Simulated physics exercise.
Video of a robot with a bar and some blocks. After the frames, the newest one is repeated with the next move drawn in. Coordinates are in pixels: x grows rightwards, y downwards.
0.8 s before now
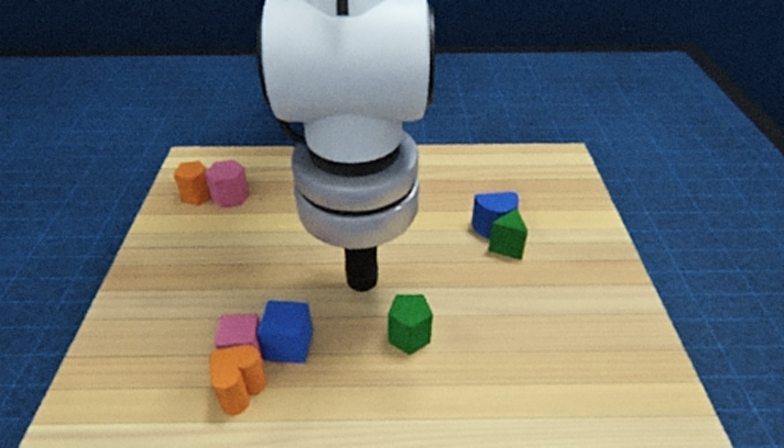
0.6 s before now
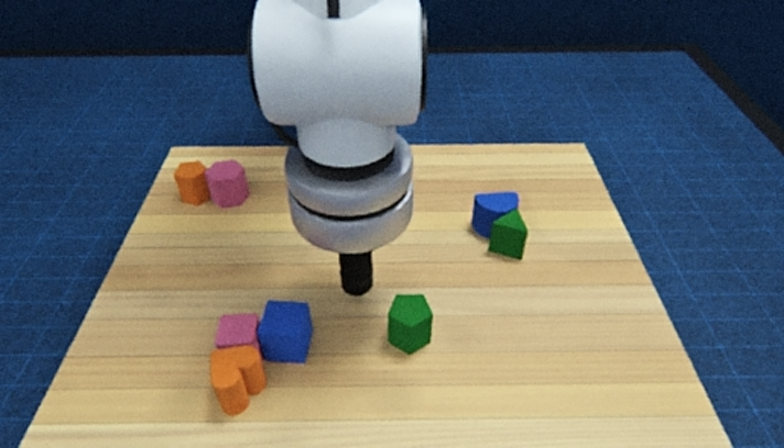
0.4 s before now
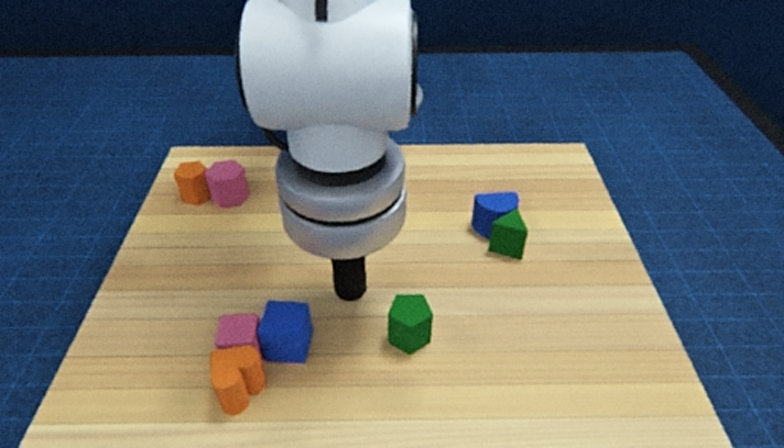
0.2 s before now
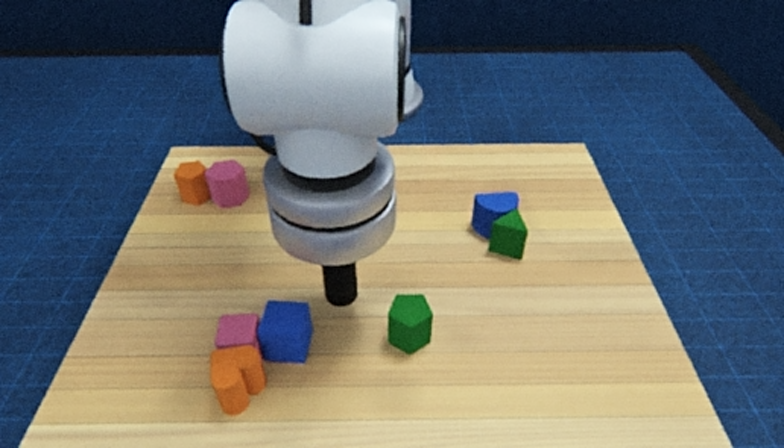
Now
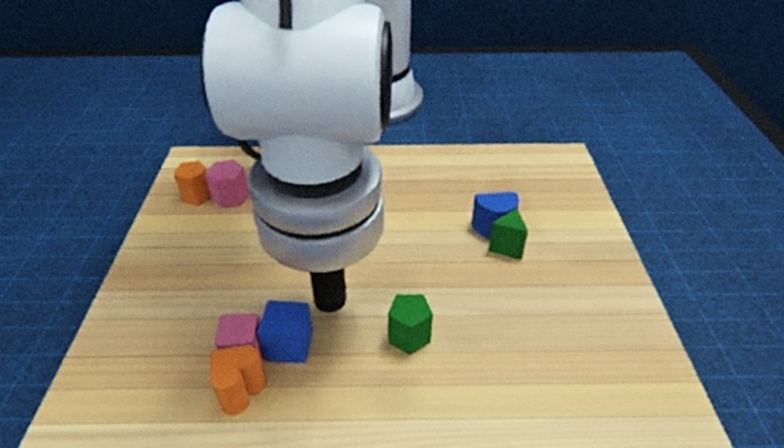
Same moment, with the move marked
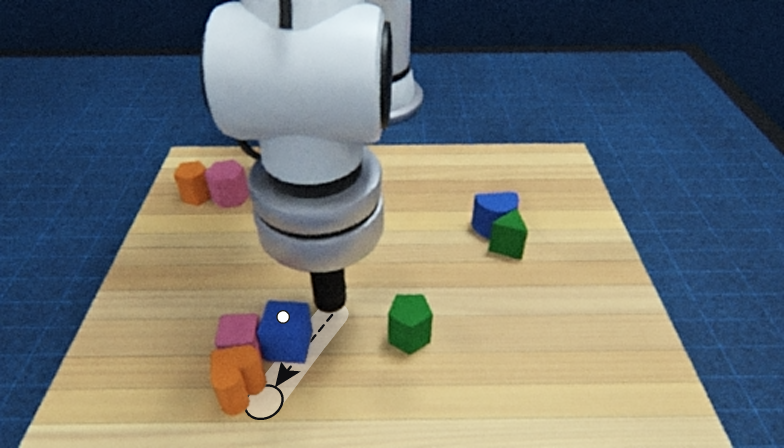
A white robot arm with a black bar moved slowly left and slightly nearer over a wooden board, closing in on a blue block beside pink and orange ones, while none of the blocks moved.
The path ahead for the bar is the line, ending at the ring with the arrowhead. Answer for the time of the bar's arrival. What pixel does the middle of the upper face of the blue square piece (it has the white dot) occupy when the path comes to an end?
My estimate: (214, 367).
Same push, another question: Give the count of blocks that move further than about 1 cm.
I'd say three or more blocks get shifted by more than about 1 cm.
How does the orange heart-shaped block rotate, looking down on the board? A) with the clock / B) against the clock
B - against the clock.
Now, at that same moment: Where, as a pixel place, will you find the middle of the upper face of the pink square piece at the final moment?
The middle of its top is at (206, 328).
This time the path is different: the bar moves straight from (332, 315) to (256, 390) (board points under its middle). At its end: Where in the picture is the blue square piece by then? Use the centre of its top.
I'd say the blue square piece ends with its top centre at (201, 366).
The line goes in a line from (332, 315) to (264, 402); the dot is on the blue square piece.
On the path given first. One third of the way, bar at (309, 328); orange heart-shaped block at (225, 370); pink square piece at (223, 329), turned 15° clockwise; blue square piece at (262, 334).
Two thirds of the way, bar at (285, 357); orange heart-shaped block at (194, 391), turned 25° anticlockwise; pink square piece at (208, 329), turned 50° clockwise; blue square piece at (234, 352), turned 40° clockwise.
At the end, bar at (260, 389); orange heart-shaped block at (169, 401), turned 65° anticlockwise; pink square piece at (206, 328), turned 55° clockwise; blue square piece at (214, 367), turned 85° clockwise; green pentagonal block unmoved.
